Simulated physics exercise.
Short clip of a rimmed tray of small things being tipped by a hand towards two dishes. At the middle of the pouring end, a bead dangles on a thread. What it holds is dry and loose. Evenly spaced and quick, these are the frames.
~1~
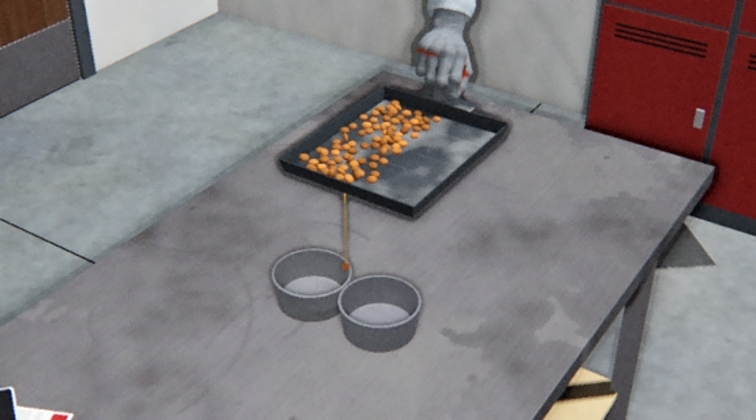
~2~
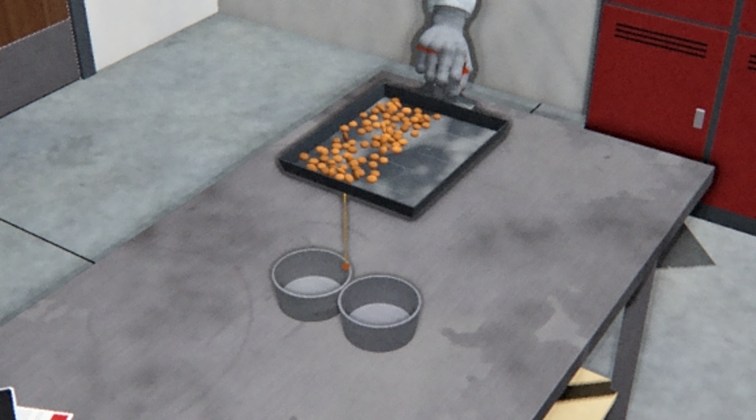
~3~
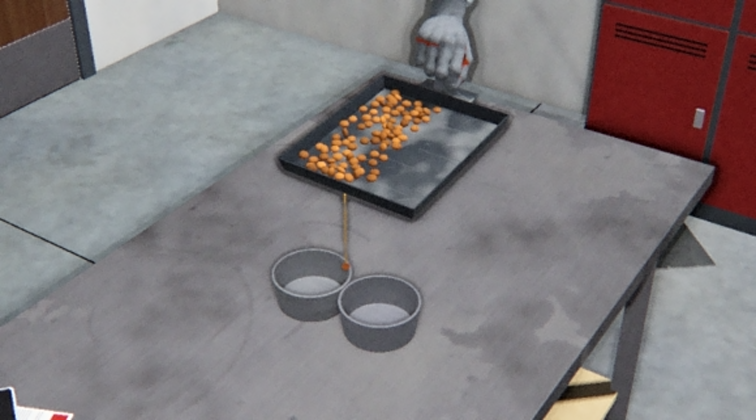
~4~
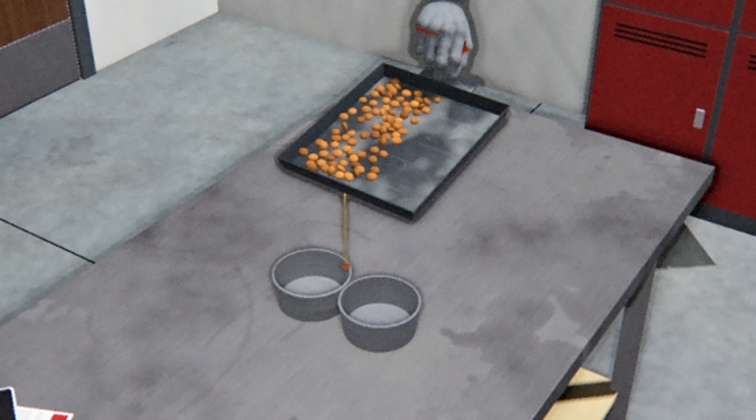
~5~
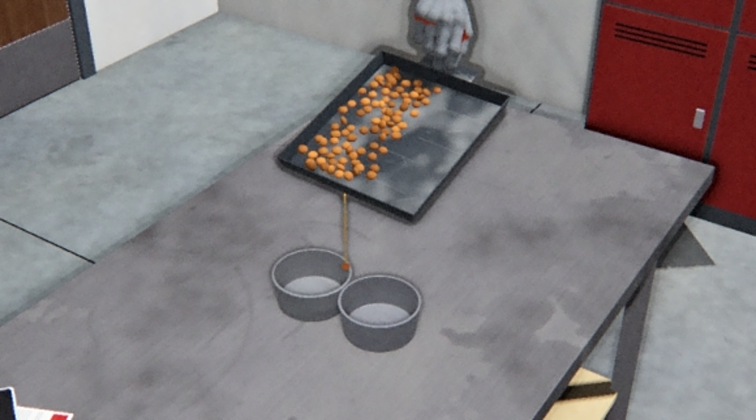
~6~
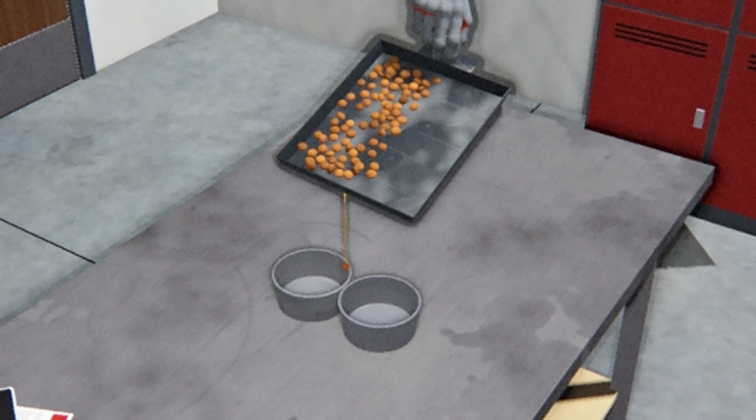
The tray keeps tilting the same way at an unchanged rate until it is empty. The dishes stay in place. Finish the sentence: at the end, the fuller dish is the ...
At the end, the fuller dish is the right-hand one.
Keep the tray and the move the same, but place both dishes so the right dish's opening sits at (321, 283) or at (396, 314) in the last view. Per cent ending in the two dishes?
It comes to about 20 per cent the first time and about 90 per cent the second.
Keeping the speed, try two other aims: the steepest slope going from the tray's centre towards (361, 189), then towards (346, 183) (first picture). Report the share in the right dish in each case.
20 % then 0 %, roughly.
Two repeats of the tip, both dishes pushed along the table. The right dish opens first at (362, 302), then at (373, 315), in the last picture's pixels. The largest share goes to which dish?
In the first try it's the right-side dish, and in the second it's the right-side dish.
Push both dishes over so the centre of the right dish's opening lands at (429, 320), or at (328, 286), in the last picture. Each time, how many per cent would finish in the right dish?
About 20 and 30 per cent respectively.
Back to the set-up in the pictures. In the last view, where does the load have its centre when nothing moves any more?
Roughly at (377, 325), give or take.
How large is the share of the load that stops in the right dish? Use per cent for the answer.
Result: Near 70 %.
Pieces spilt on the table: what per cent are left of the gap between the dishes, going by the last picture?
Left fraction: Around 70 per cent.
Shortly afterwards, tray tipped steeply; all but a few on the tray; only a few in the air.
Next, tray tipped past a quarter turn; near a third on the tray; near a third in the right dish; only a few in the left dish; a little outside both; near a quarter in the air.
Some moments later, tray tipped past a quarter turn; near two thirds in the right dish; a little in the left dish; near a quarter outside both.
In the end, tray tipped past a quarter turn; near two thirds in the right dish; a little in the left dish; near a quarter outside both.
